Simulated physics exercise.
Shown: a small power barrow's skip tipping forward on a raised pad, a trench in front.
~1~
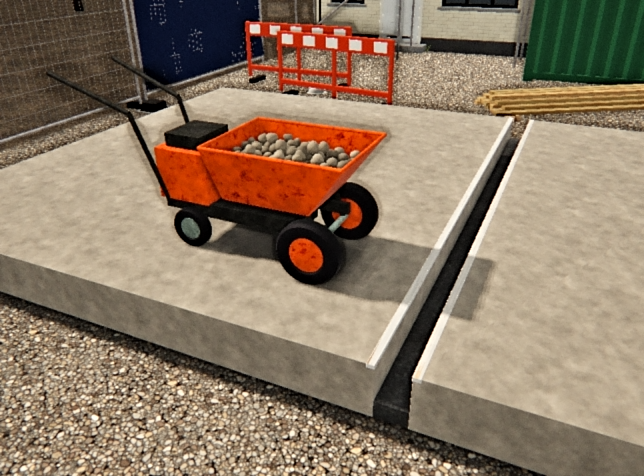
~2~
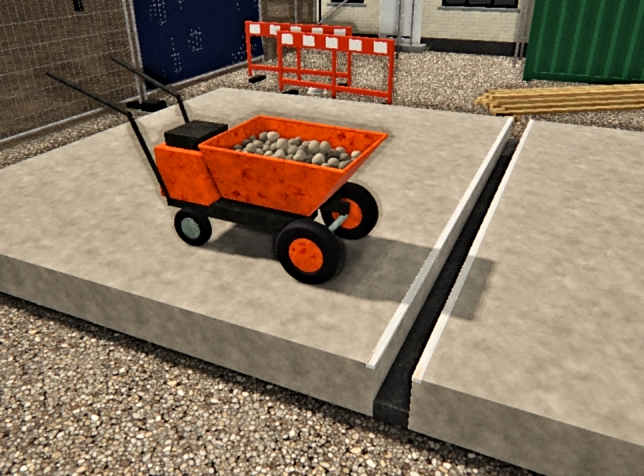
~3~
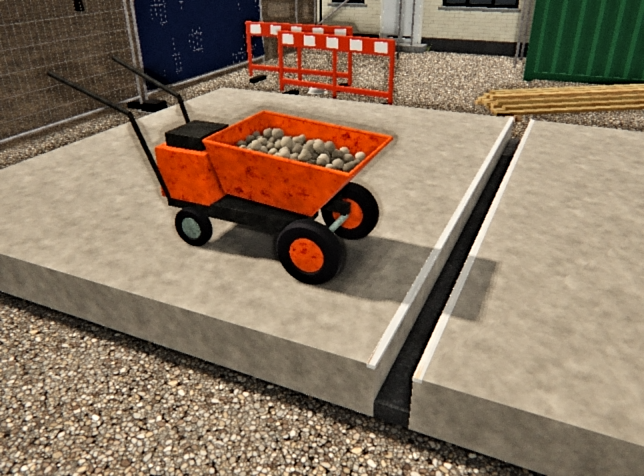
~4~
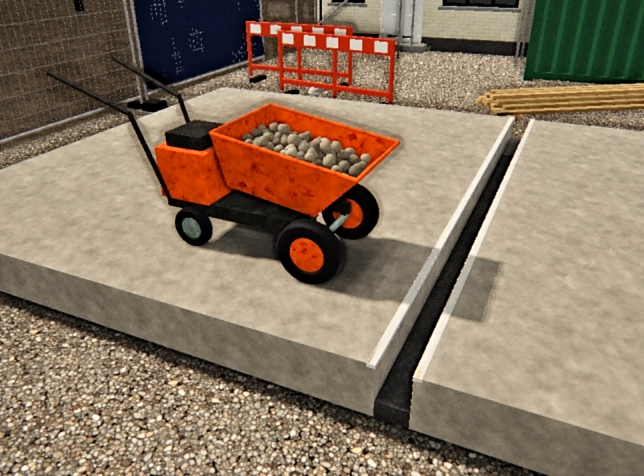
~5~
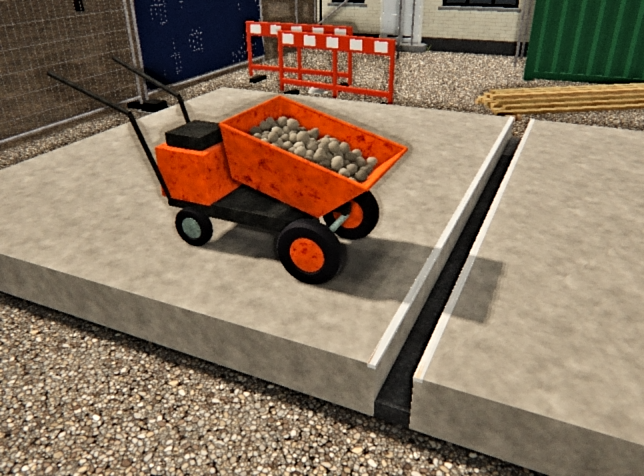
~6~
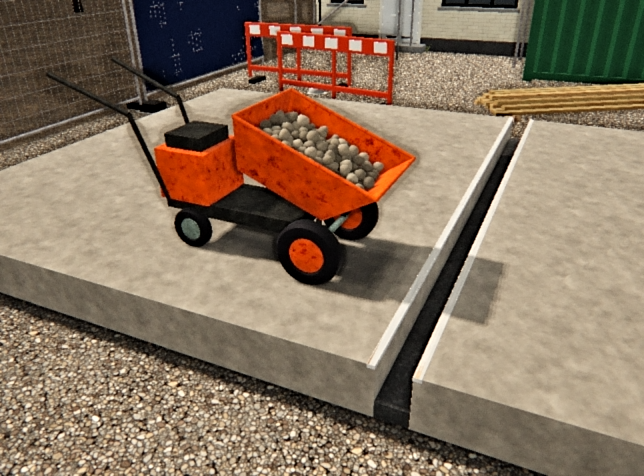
The clip shows an orange power barrow loaded with rounded pebbles standing on a raised concrete pad beside a narrow trench; its skip gradually tilts forward to the right, the rear rising while the wheels stay in place.
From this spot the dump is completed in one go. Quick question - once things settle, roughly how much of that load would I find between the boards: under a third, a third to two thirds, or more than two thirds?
I predict the trench will see a third to two thirds of the load.
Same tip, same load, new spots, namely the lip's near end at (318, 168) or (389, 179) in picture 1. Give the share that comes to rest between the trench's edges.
The shares come out close to 50 and 0 per cent, in that order.
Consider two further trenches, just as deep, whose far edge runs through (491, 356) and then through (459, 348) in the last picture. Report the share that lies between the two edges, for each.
100 %, give or take, and then 90 %.
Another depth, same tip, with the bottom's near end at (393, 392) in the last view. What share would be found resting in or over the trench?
Roughly 40 in a hundred.
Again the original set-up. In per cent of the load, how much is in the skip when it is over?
About 15 per cent.
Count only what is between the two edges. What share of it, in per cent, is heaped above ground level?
My figure is near 15 per cent.
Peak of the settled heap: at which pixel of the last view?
Around (441, 284).
Soon, skip tipped steeply; all in the skip.
A while on, skip tipped right over; about two thirds in the skip; a stray few short of the trench; about a quarter in or heaped over the trench; a small part beyond it; a stray few falling.
Towards the end, skip tipped right over; about a quarter in the skip; a stray few short of the trench; about half in or heaped over the trench; about a quarter beyond it.
Finally, skip tipped right over; a small part in the skip; a stray few short of the trench; about two thirds in or heaped over the trench; about a quarter beyond it.
